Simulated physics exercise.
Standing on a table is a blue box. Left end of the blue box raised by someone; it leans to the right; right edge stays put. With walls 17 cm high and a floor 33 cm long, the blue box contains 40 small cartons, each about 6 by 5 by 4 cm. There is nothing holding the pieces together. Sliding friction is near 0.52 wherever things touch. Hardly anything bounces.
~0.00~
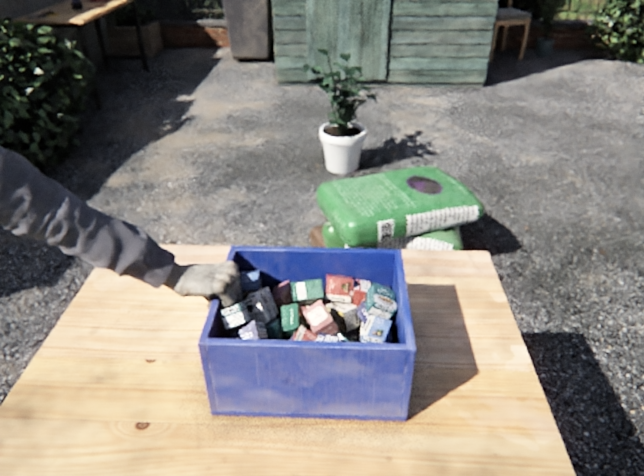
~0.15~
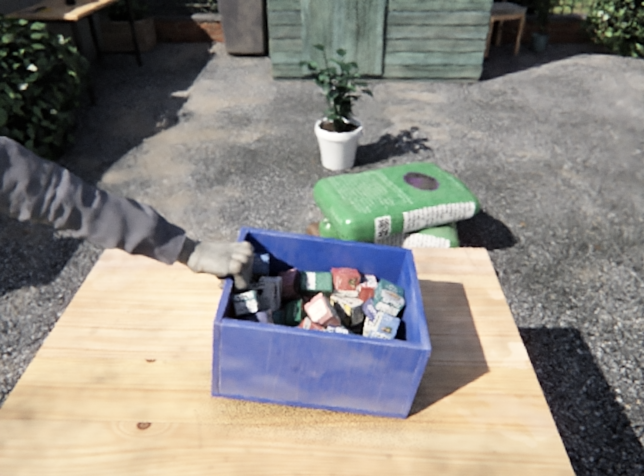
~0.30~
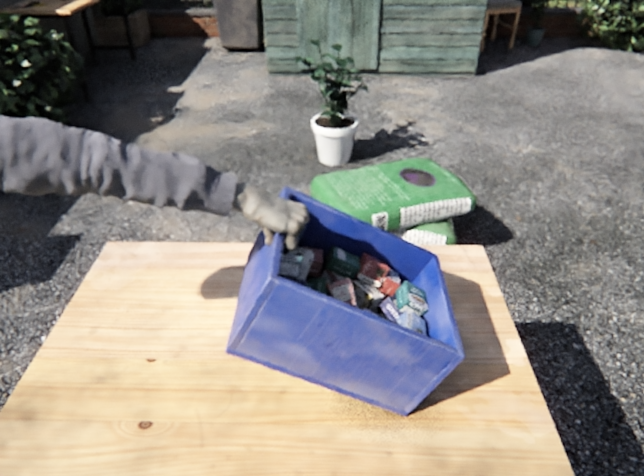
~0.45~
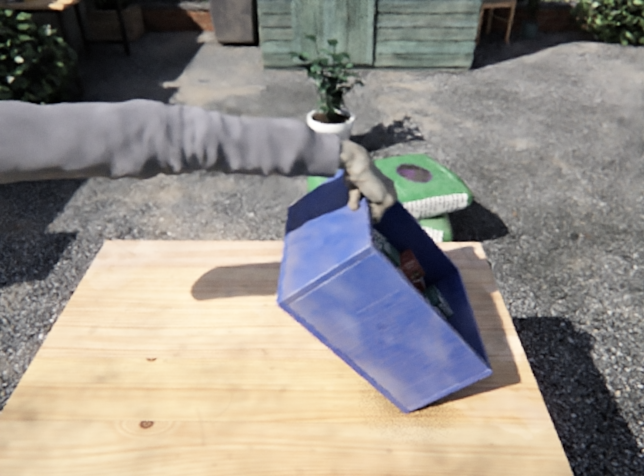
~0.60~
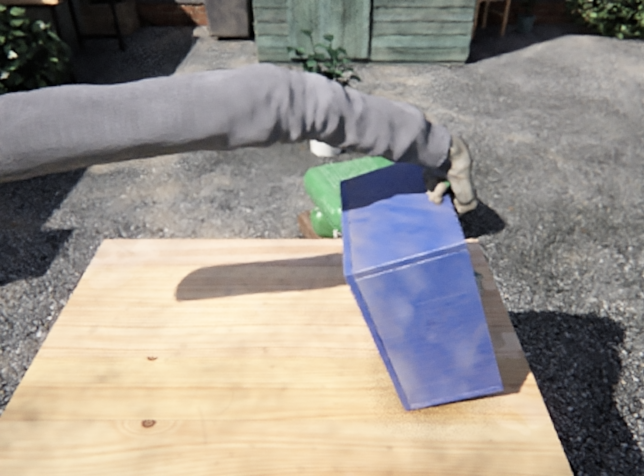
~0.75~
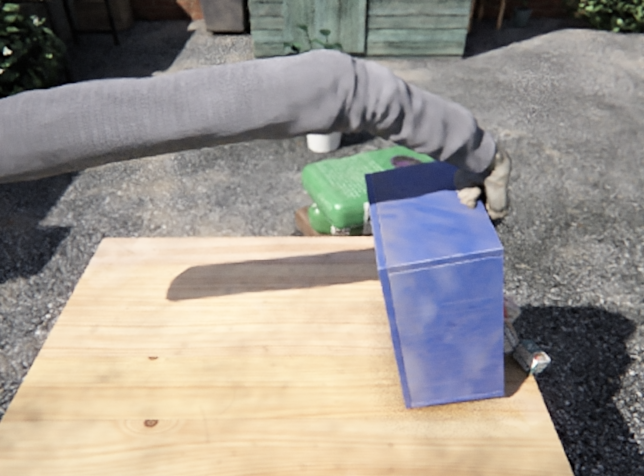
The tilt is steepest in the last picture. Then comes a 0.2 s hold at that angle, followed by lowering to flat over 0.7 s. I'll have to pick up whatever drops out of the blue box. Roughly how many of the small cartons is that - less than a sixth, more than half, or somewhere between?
You'll be picking up somewhere between a sixth and a half of them.
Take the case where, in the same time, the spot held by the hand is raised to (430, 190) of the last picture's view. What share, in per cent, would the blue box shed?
The blue box would shed 10 percent of its load.
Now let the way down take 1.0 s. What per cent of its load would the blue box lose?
That would cost the blue box 20 per cent of its load.
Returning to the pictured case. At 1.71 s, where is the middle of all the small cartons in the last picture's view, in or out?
Near (373, 331).
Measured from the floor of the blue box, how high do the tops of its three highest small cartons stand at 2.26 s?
Some 16 cm.
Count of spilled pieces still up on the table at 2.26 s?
Estimated count: 4.
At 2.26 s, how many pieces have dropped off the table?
That count sits near 6.
After 0.99 s, tilt 77°; blue box 32 in, 8 out.
After 1.29 s, tilt 41°; blue box 30 in, 10 out.
After 1.71 s, tilt 0°; blue box 30 in, 10 out.
Final count (at 2.26 s), blue box 30 in, 10 out. Asked share, 10 of 40, 25 per cent.
